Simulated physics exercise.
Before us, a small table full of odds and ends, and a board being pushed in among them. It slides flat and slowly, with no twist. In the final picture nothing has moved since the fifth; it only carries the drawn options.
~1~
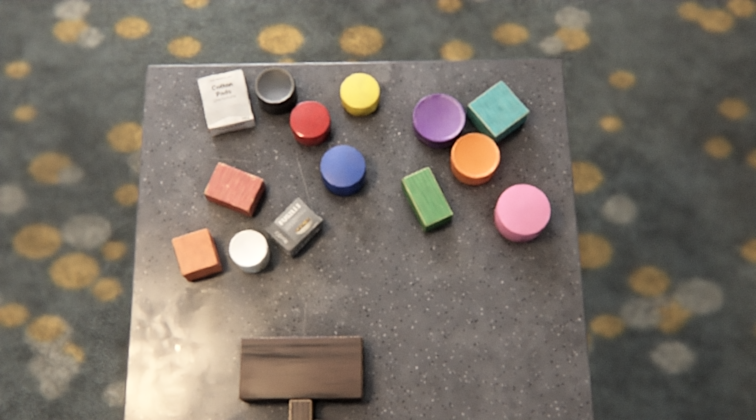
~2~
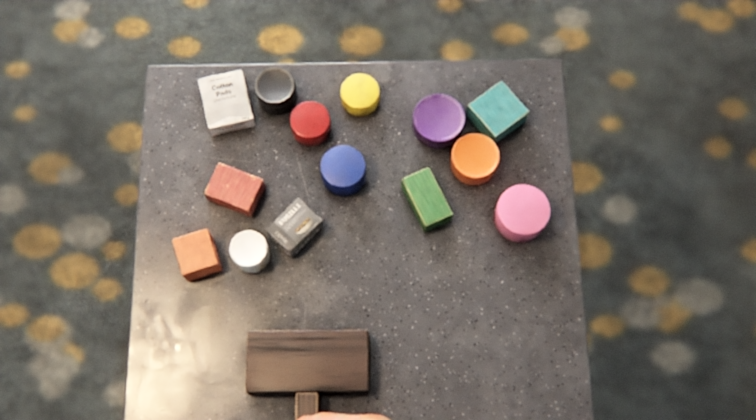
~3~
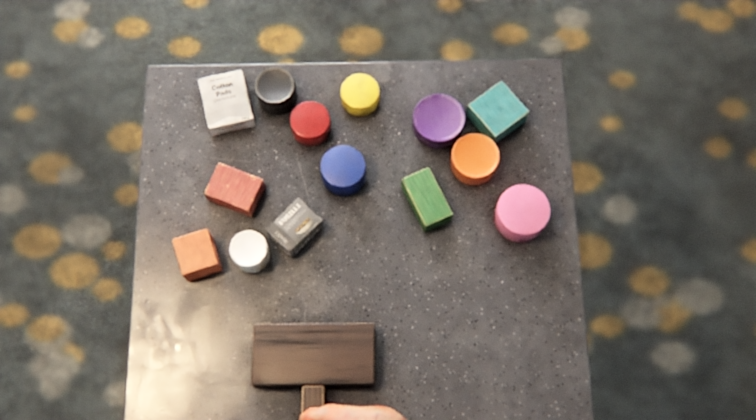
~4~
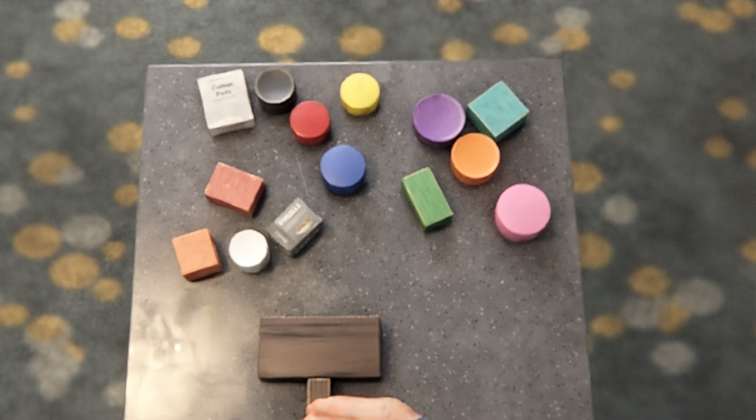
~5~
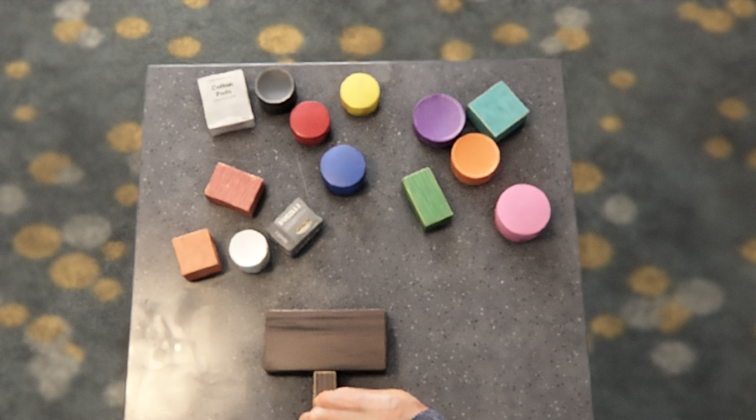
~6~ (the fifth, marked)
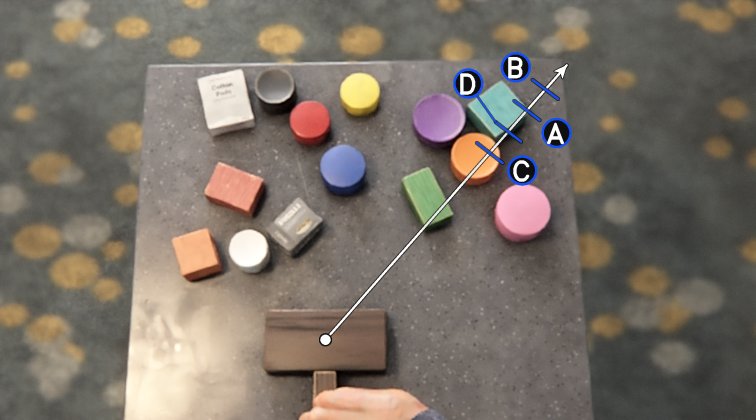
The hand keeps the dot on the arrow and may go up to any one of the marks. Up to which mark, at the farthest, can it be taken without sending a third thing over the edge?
The farthest such stop is A.
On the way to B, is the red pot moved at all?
By then, no.
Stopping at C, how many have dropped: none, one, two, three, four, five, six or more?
By then, none.
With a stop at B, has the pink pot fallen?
Yes.
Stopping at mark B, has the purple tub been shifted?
By then, yes.
On the marked copy, A at (527, 110); B at (545, 90); C at (490, 153); D at (508, 132); the arrow from (325, 340) to (567, 65); the white dot at (325, 340).
Taking A. A third of the way, board (401, 257); black tub (277, 92); yellow tin (360, 95).
Two thirds of the way, board (471, 177); pink pot (556, 203); turquoise block (507, 91).
When it is over, board (525, 115); turquoise block over the edge; purple tub over the edge; two fallen.
As for the rest, B drops four; C is within the limit but short; D is within the limit but short.
